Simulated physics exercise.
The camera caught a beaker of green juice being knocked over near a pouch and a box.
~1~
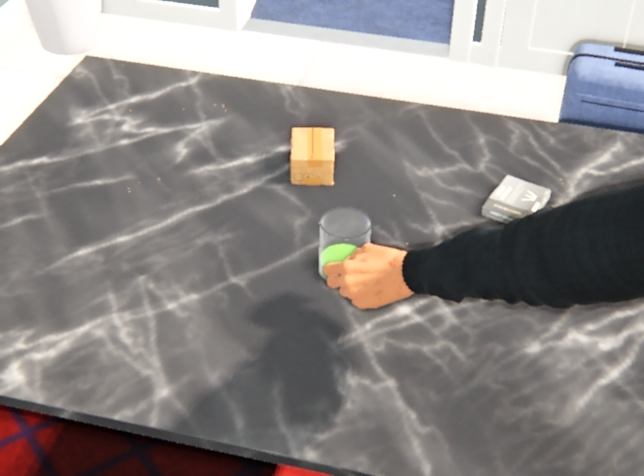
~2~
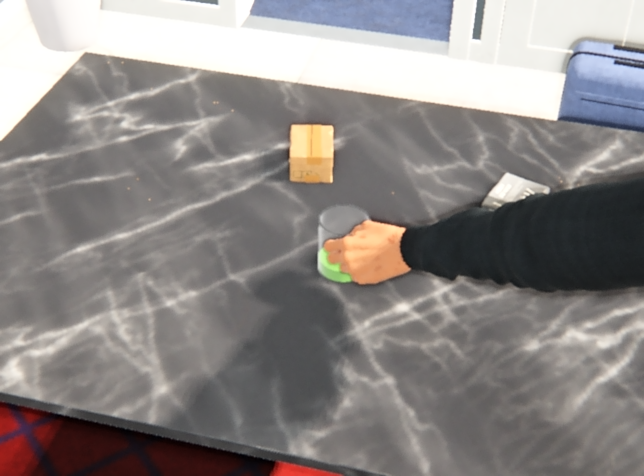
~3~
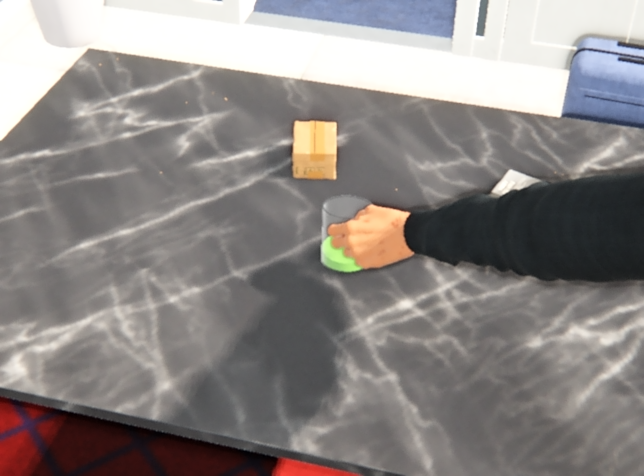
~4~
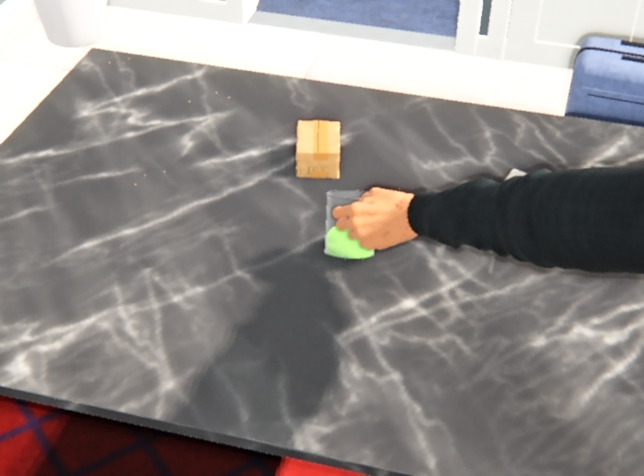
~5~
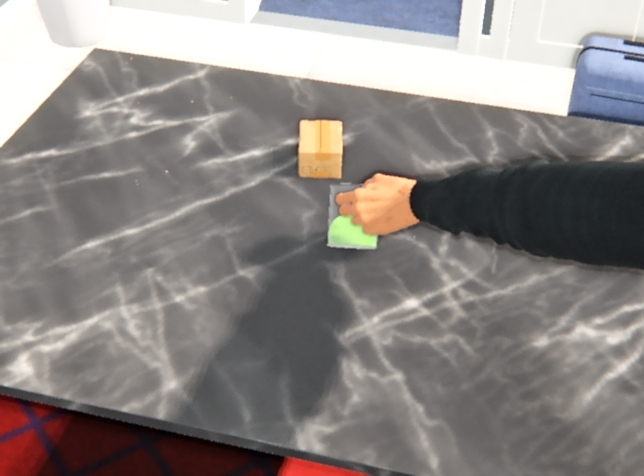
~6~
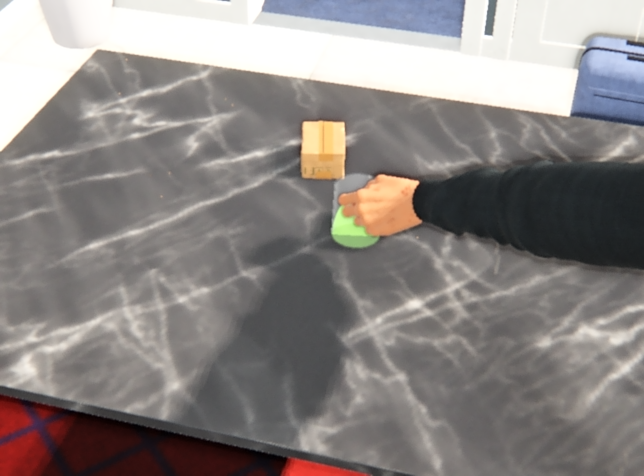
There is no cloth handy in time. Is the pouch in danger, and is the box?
The spill leaves the pouch dry and the box wet.
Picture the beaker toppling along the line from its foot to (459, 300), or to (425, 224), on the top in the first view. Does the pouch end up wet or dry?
Try 1: Stays clear. Try 2: Gets splashed.
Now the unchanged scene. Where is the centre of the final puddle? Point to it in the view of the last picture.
Its centre lies at roughly (364, 148) in the last picture.
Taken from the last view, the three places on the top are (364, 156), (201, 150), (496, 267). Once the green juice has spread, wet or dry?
Point one is caught by it, point two is never touched, point three is never touched.
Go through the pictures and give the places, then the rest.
It stands upright; beaker (345, 246) about a quarter full; pouch (517, 197); box (313, 143), in the first picture.
The hand pushes it; beaker about a quarter full, surface at (343, 257), in the second picture.
The hand pushes it; beaker (347, 233) about a quarter full; box (315, 137), in the third picture.
The hand pushes it; beaker (351, 223) tipped 25°; pouch (523, 190), in the fourth picture.
The hand pushes it; beaker (353, 216) tipped 40°, in the fifth picture.
It is falling; beaker (357, 211) tipped 70°; box (324, 137), in the sixth picture.
Soon after, the puddle covers about as much as a plate; the pouch is dry; the box is wet.
In the end, the puddle covers about as much as a plate; the pouch is dry; the box is wet.
